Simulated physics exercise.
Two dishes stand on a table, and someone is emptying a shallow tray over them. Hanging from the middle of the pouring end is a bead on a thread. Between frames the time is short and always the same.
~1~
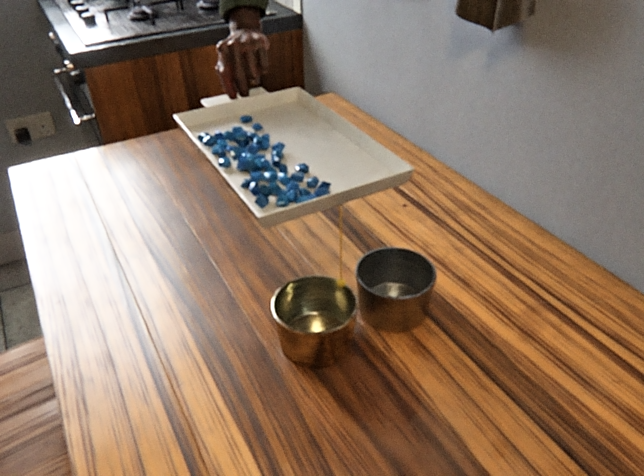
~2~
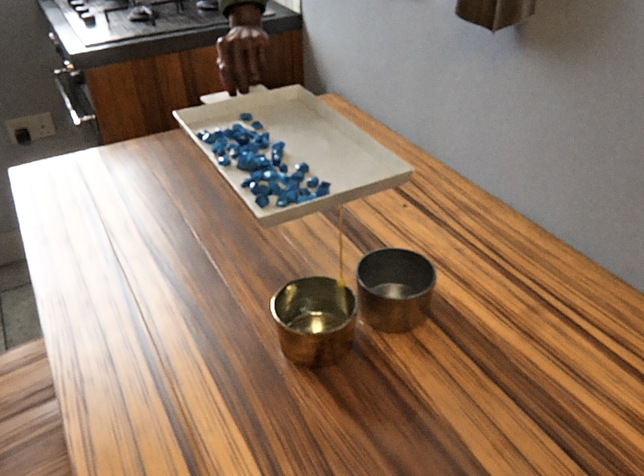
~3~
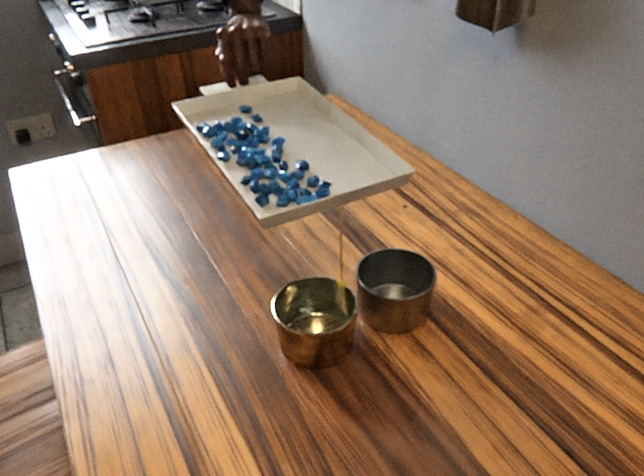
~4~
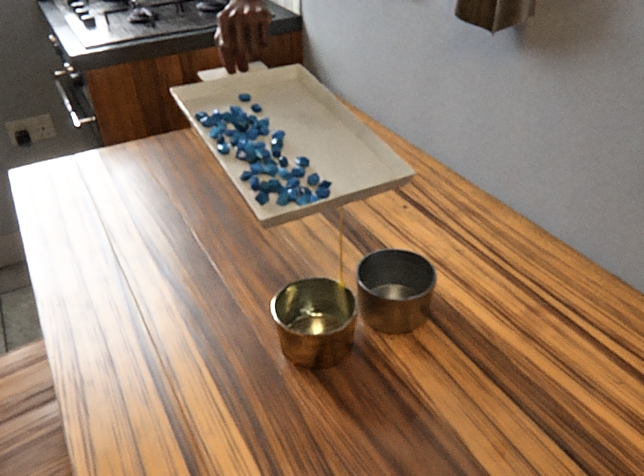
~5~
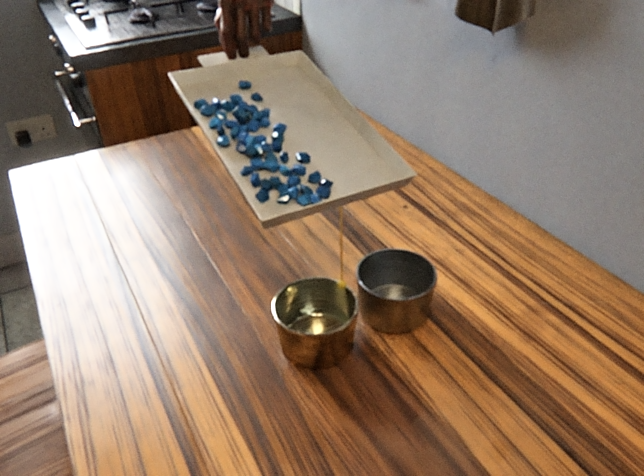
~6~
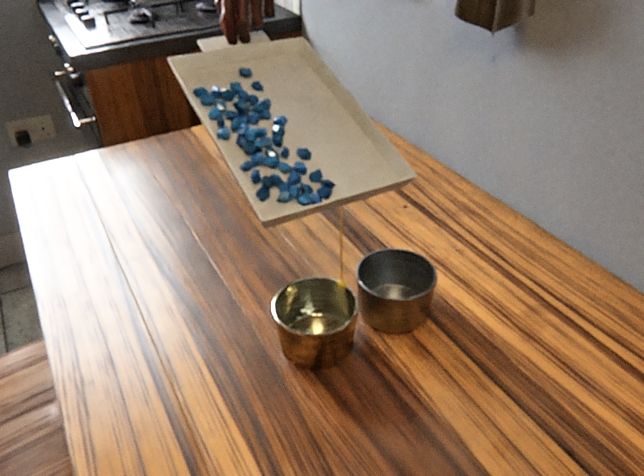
A hand slowly raising the far end of a shallow tray of blue stones above two metal dishes on a wooden table.
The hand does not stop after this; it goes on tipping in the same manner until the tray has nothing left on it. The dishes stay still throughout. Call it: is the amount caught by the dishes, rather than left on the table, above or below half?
Below half.
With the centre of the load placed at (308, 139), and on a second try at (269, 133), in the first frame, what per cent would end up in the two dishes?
You'd see roughly 20 per cent first and roughly 30 per cent second.
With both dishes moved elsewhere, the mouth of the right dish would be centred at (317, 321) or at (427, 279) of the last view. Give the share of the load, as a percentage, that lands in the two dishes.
The first try gives 30 per cent, the second 70 per cent.
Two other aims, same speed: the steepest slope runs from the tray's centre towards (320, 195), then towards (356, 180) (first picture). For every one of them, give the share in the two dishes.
Case one near 10 %; case two near 50 %.
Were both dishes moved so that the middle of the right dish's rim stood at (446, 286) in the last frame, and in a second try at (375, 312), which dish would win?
First try, the leftmost dish; second try, the rightmost dish.
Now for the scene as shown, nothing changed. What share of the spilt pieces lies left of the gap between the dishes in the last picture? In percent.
Roughly 30 percent.
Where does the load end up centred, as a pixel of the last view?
Around (360, 367), give or take.
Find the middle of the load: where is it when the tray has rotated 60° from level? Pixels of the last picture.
The load is centred near (325, 192).
Soon after the last picture, tray tipped steeply; all on the tray.
A little later, tray tipped right over; about two thirds on the tray; a small part in the left dish; a stray few in the right dish; about a quarter outside both; a small part in the air.
Later still, tray tipped past a quarter turn; a small part in the left dish; about a quarter in the right dish; about two thirds outside both.
At rest, tray tipped past a quarter turn; a small part in the left dish; about a quarter in the right dish; about two thirds outside both.
